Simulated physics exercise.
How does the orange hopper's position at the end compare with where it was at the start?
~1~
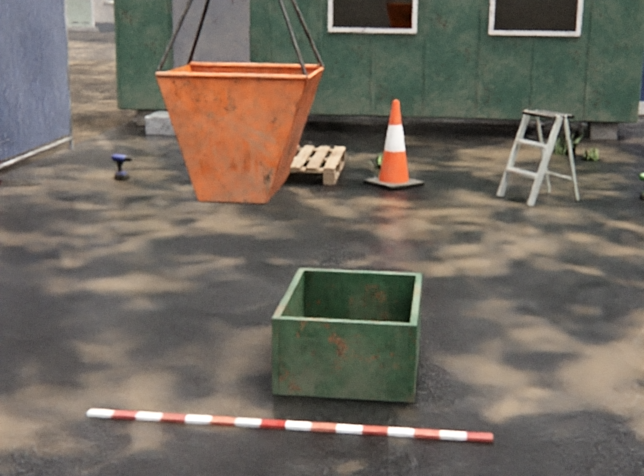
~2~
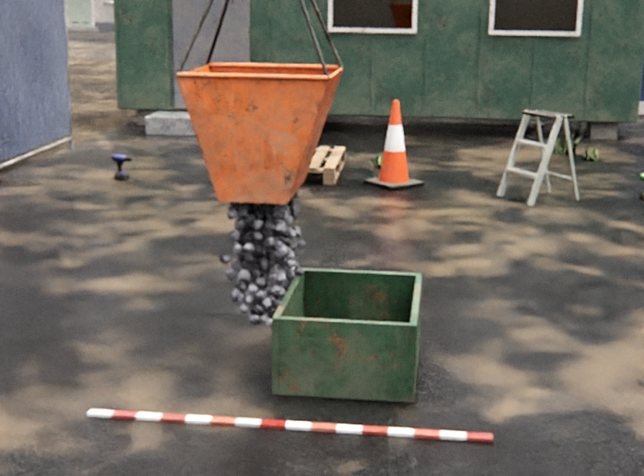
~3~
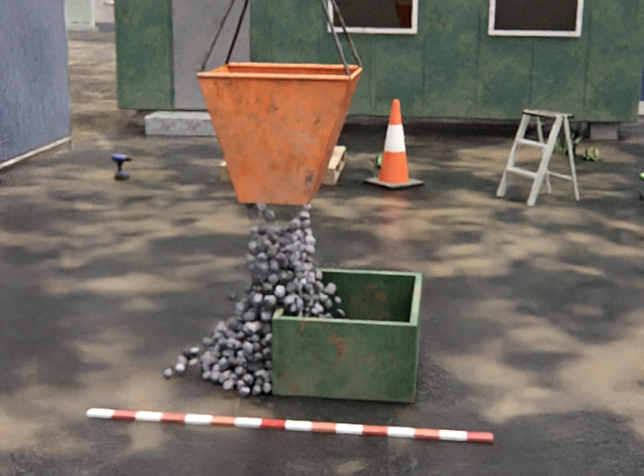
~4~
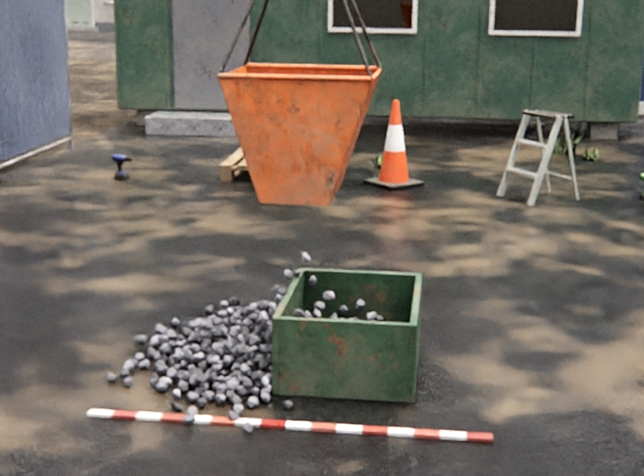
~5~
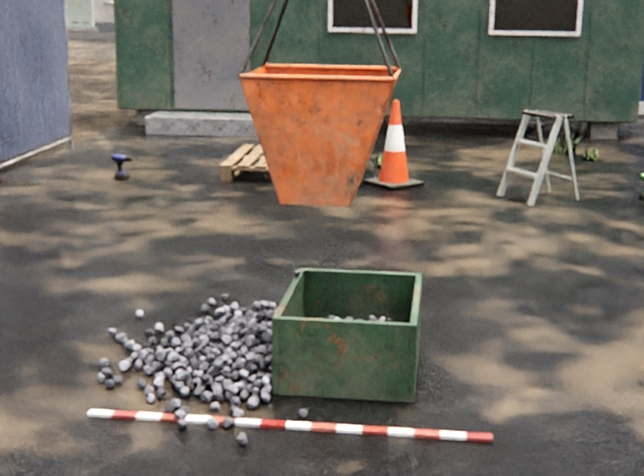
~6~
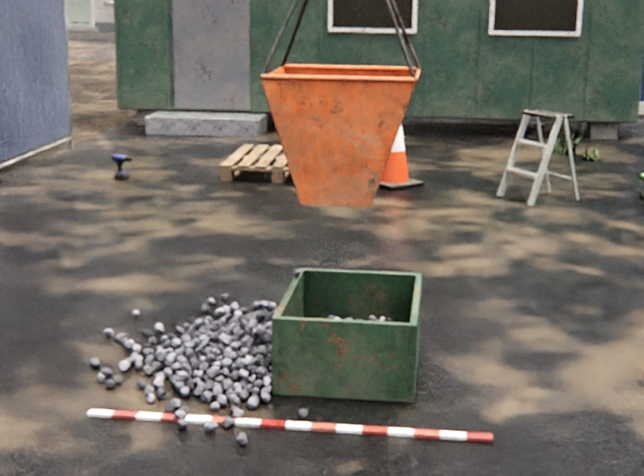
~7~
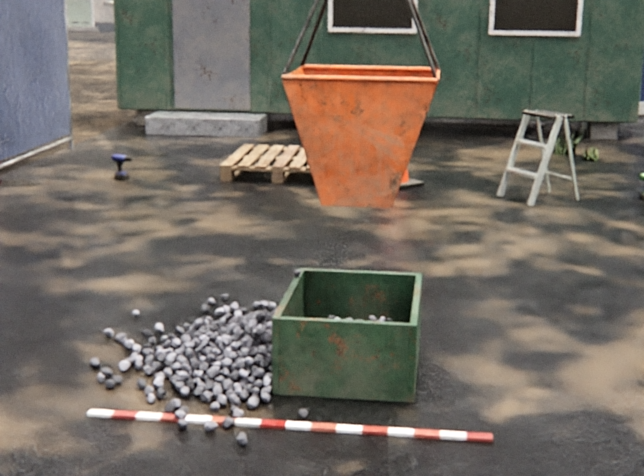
At the start the hopper hangs up and to the left of the green bin, well clear of the traffic cone. By the end it has moved right, so that it hangs beyond and above the bin in view and hides most of the cone.
